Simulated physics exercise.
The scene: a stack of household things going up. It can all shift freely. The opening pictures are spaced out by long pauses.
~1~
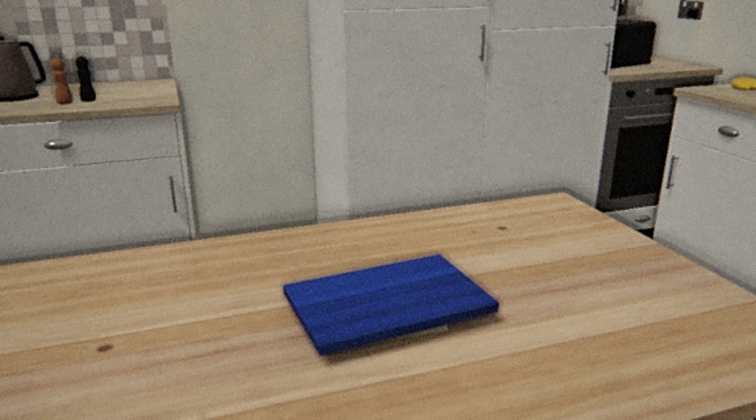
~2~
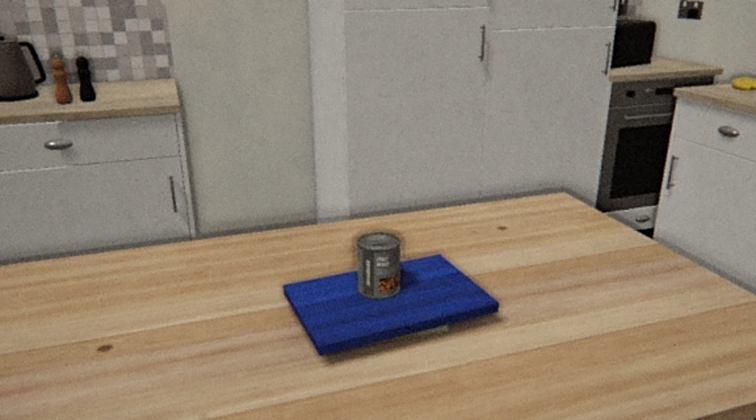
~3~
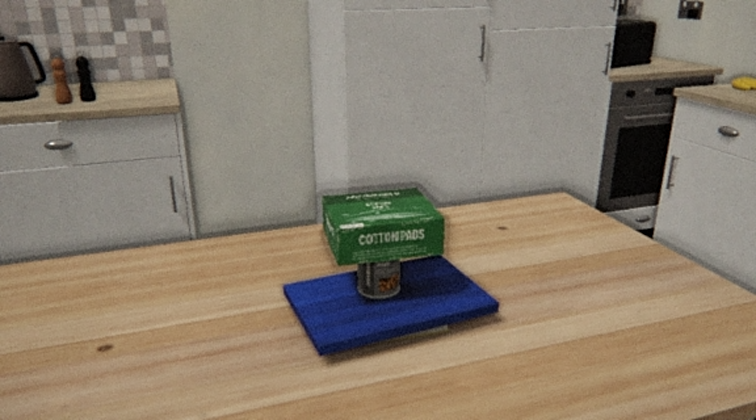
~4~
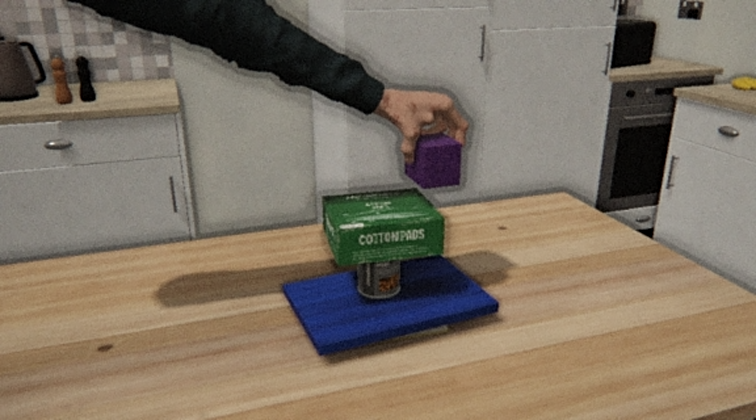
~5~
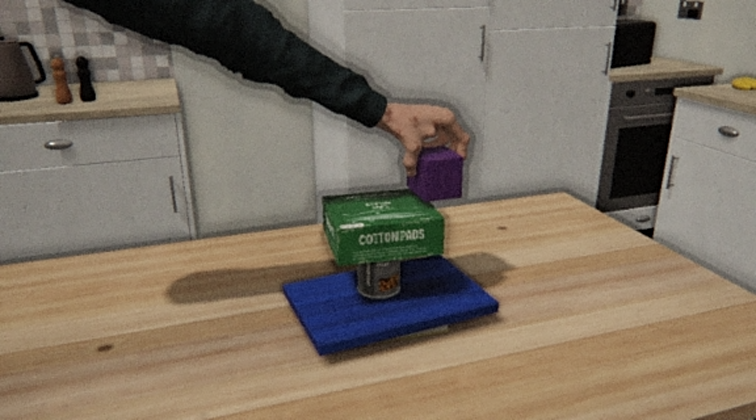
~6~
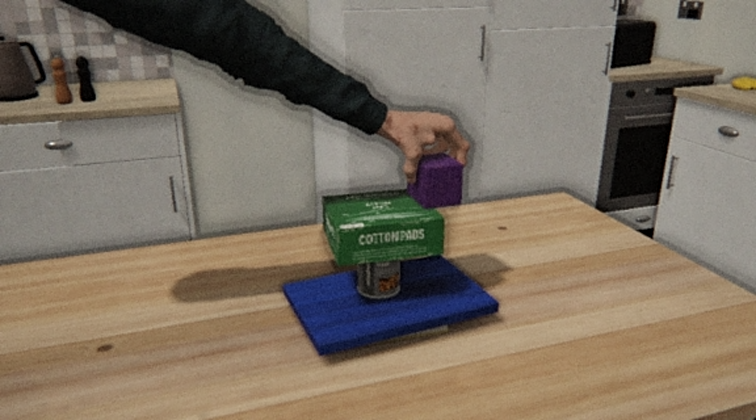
At first, a blue board lies alone on a wooden kitchen table, then a small can appears on it, followed by a green box of cotton pads on top of the can. A hand reaches in from the left and lowers a purple block onto the right side of the box, still gripping it.
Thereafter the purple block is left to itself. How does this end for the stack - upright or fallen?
It is going to lose a part.
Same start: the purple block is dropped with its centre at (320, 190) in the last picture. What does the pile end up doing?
What happens next is that it tips over.
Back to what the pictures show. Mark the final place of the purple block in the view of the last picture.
End position: Approximately (456, 233).
Then, 0.40 s on from there, purple block now fallen.
Then, 0.60 s on from there, things are still on the move.
Then, 1.00 s on from there, nothing new.
In the end, fallen, purple block; the other 4 unmoved. At the end, from the last picture's camera, purple block near (456, 233). The pile gives way.
